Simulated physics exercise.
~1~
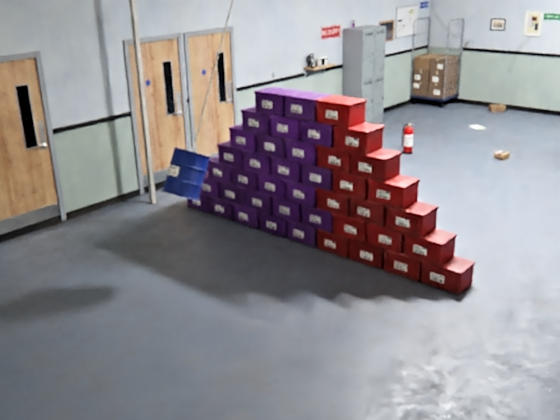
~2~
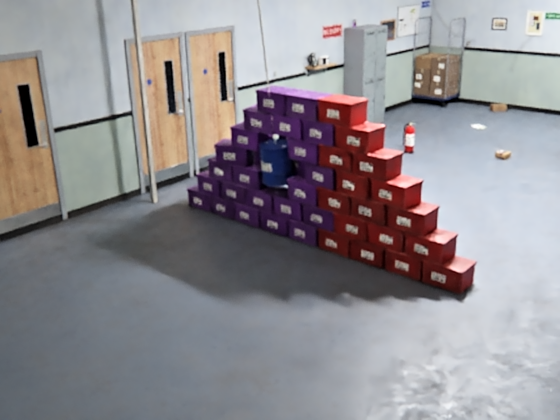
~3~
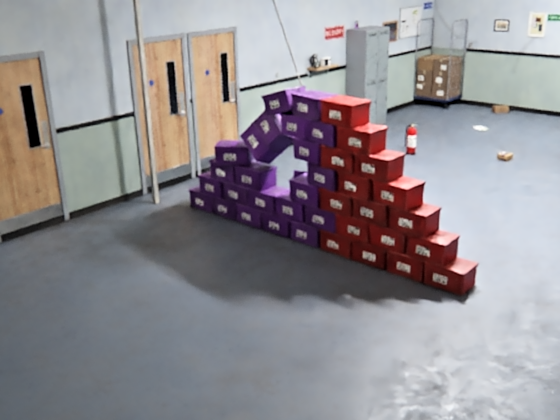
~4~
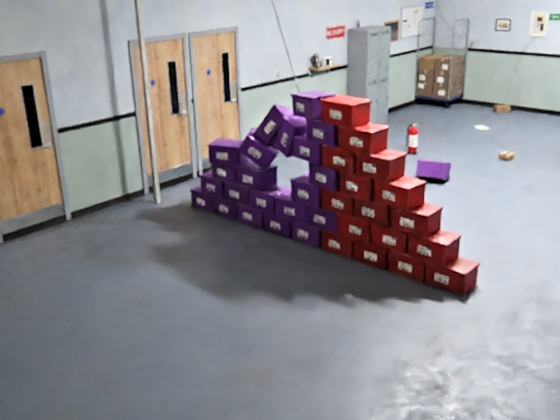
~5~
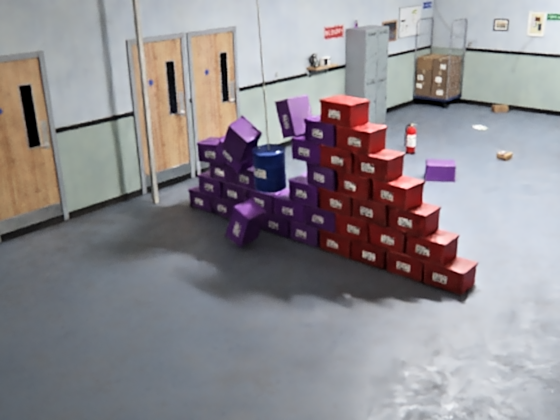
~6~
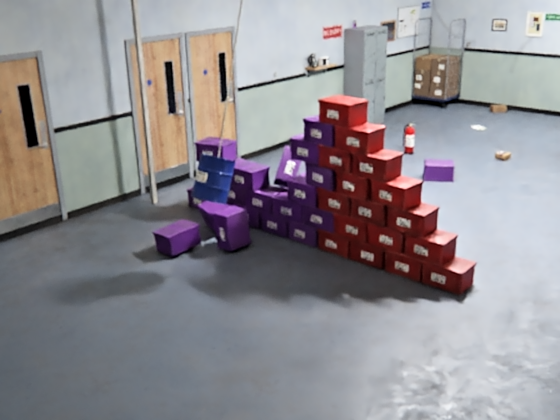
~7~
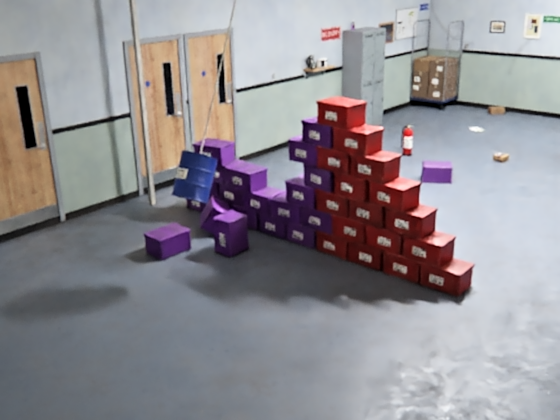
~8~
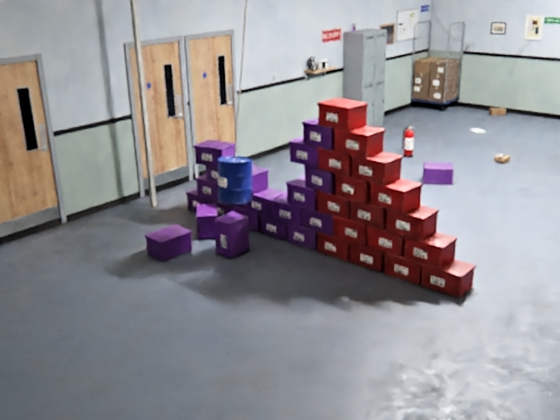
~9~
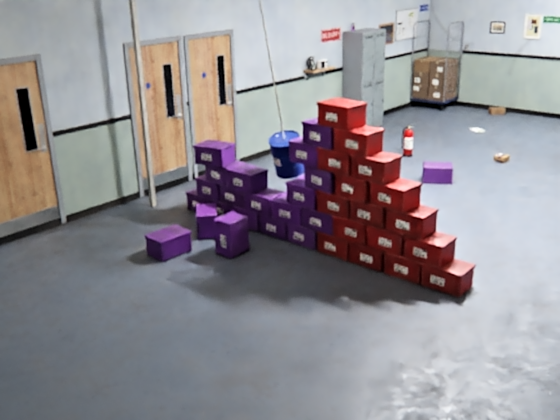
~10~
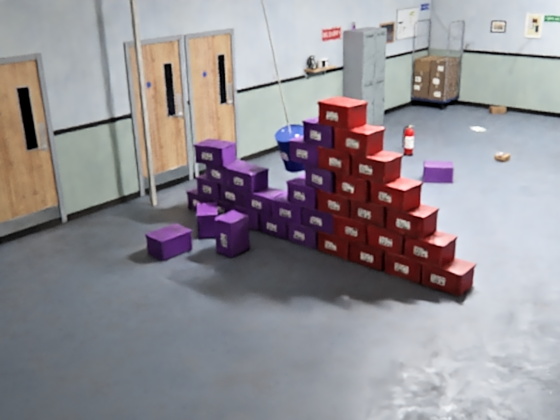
In a pale-walled hall with wooden doors, a stepped wall of lidded boxes stands on the grey floor, purple on the left and red on the right. A blue drum on a line swings in from the left and punches into the purple side, opening a gap. The boxes above tilt and sag into the hole, and one purple box lands beyond the wall. The drum swings back left, and more purple boxes tumble to the floor in front, including the top one. It swings right again and ends hanging against the remaining purple boxes, while the red side still stands.
